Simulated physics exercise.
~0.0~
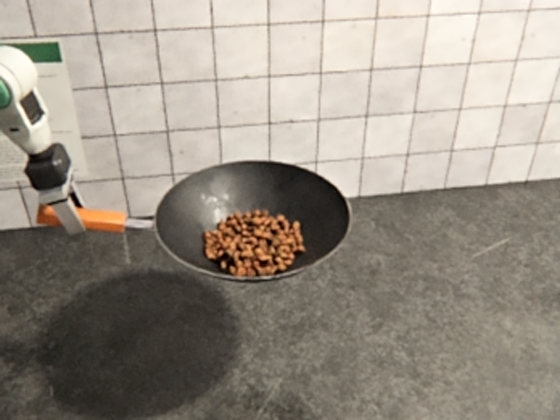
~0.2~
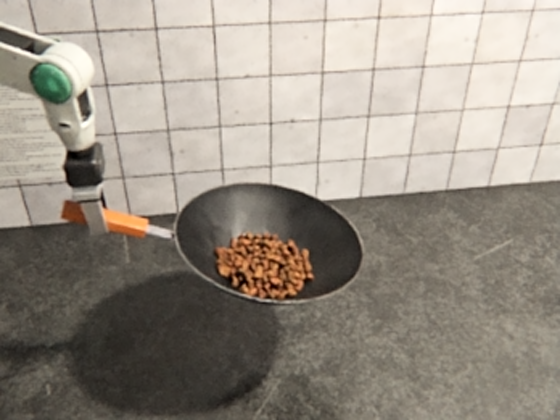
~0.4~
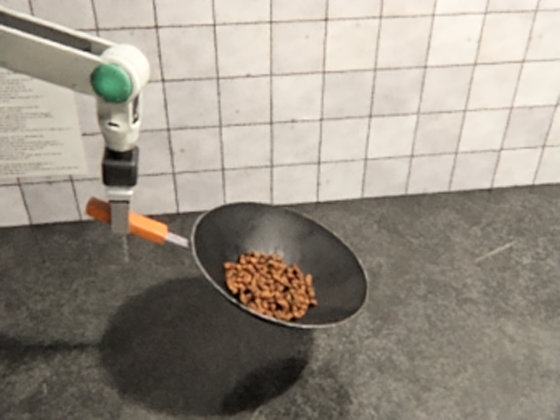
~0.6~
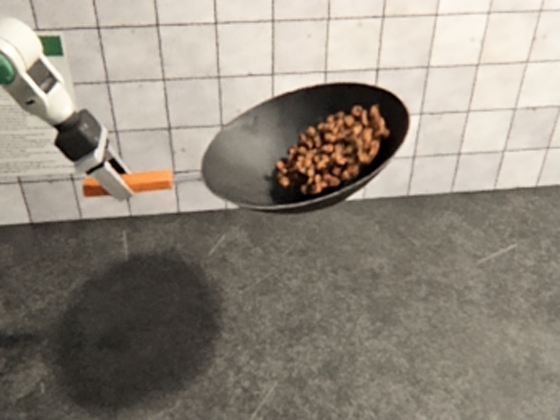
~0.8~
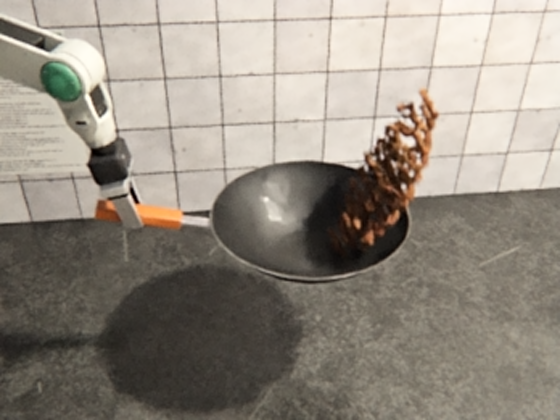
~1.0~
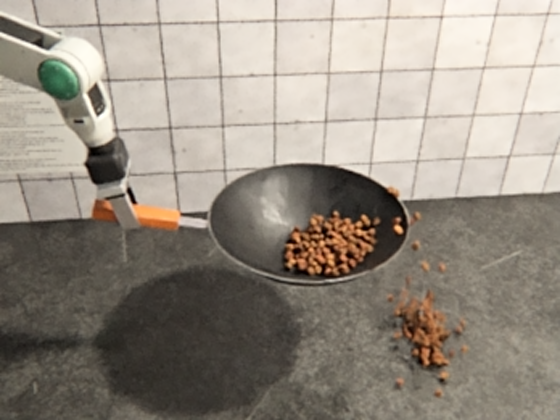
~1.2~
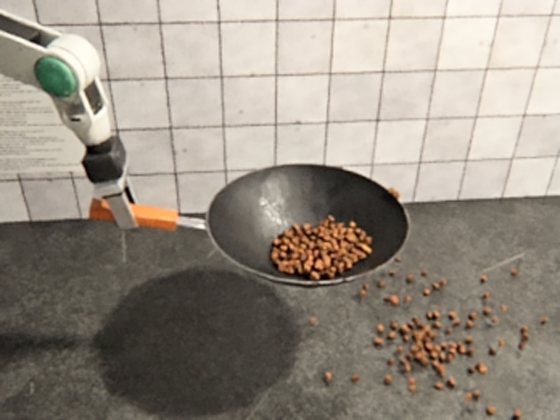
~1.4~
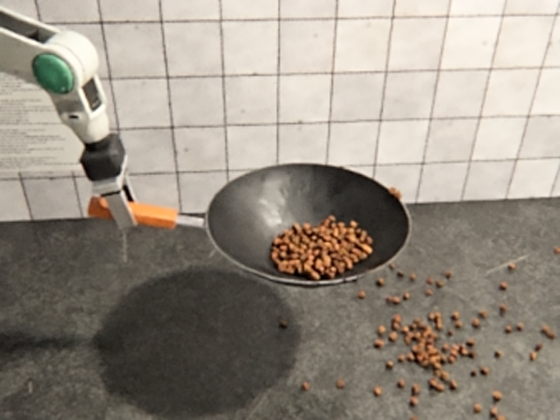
The footage shows a robot arm holding a dark wok of brown pellets above a grey surface, lowering it, then swinging it up and tossing the load; many pellets spill over the right rim and scatter on the surface, while the rest stay in the now steady wok.
